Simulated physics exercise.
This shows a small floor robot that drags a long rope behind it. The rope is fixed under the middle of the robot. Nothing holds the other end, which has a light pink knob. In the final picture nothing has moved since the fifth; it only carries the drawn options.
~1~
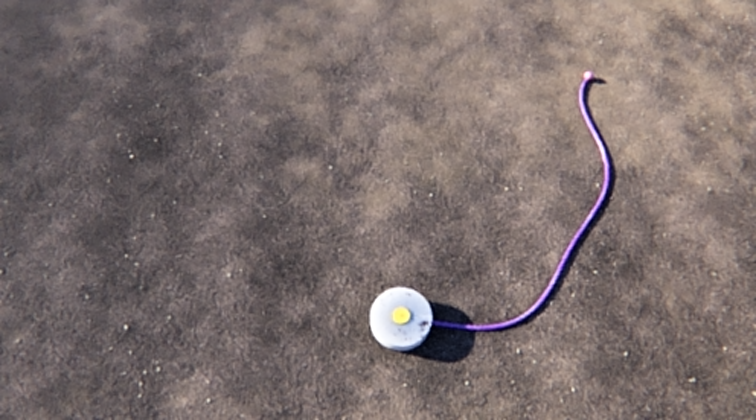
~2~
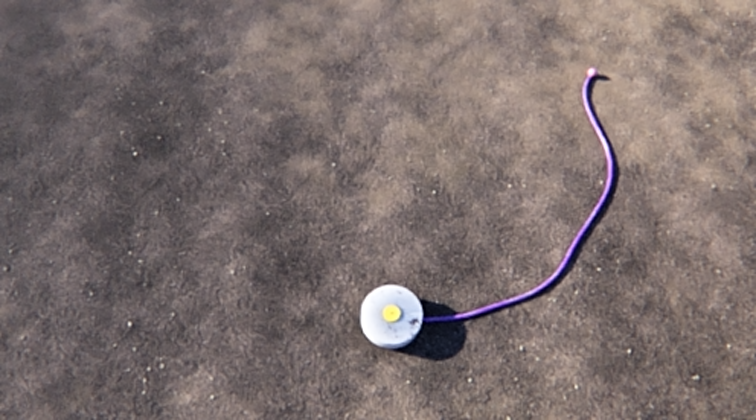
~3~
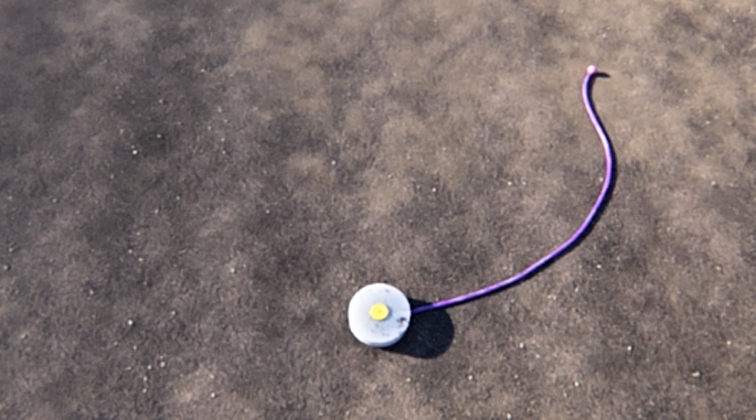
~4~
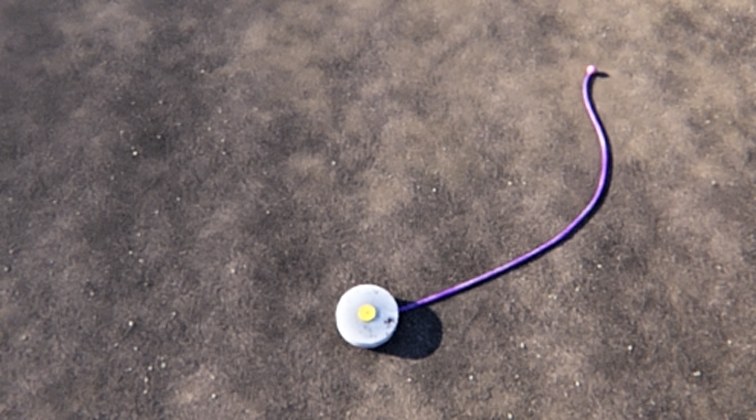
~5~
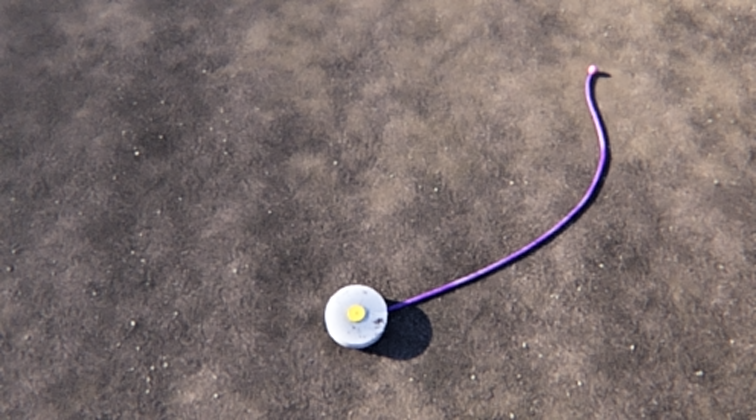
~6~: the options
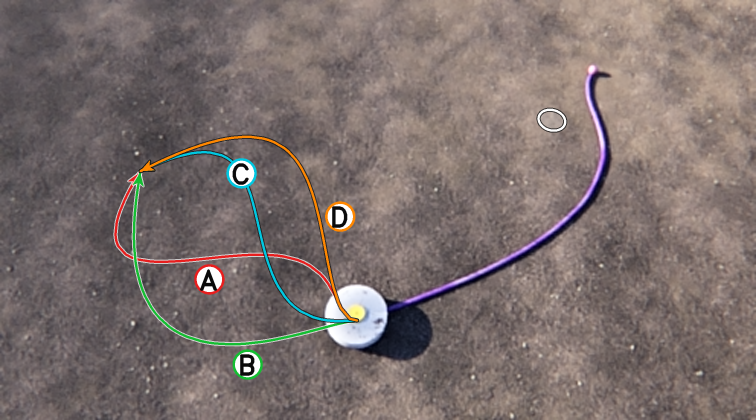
A patch of rough, mottled brown-grey ground is seen from above in low light that casts short shadows to the right. A small round white robot with a yellow centre sits below the middle, with a long purple rope curving from its right side up to a light pink knob at upper right. The robot slides slowly left, drawing the nearer rope straighter, while the far end barely shifts.
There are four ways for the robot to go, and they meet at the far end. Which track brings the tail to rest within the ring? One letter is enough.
D is the one.
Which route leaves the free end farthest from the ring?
That is B.
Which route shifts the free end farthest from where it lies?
That is B.
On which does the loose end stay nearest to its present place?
That is D.
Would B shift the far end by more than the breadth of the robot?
Yes.
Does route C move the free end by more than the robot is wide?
Yes.
On the copy, A from (357, 321) via (207, 259) to (139, 173); B from (357, 321) via (169, 327) to (140, 173); C from (357, 321) via (255, 210) to (141, 171); D from (357, 321) via (299, 164) to (141, 171); the ring at (552, 120).
On D. First, robot (314, 196), middle of the rope (533, 216), free end (592, 73).
Then, robot (230, 132), middle of the rope (443, 159), free end (591, 85).
Finally, robot (137, 166), middle of the rope (357, 146), free end (554, 117); the free end is on the ring.
By contrast, A leaves the free end at (537, 149); B leaves the free end at (535, 168); C leaves the free end at (559, 137).
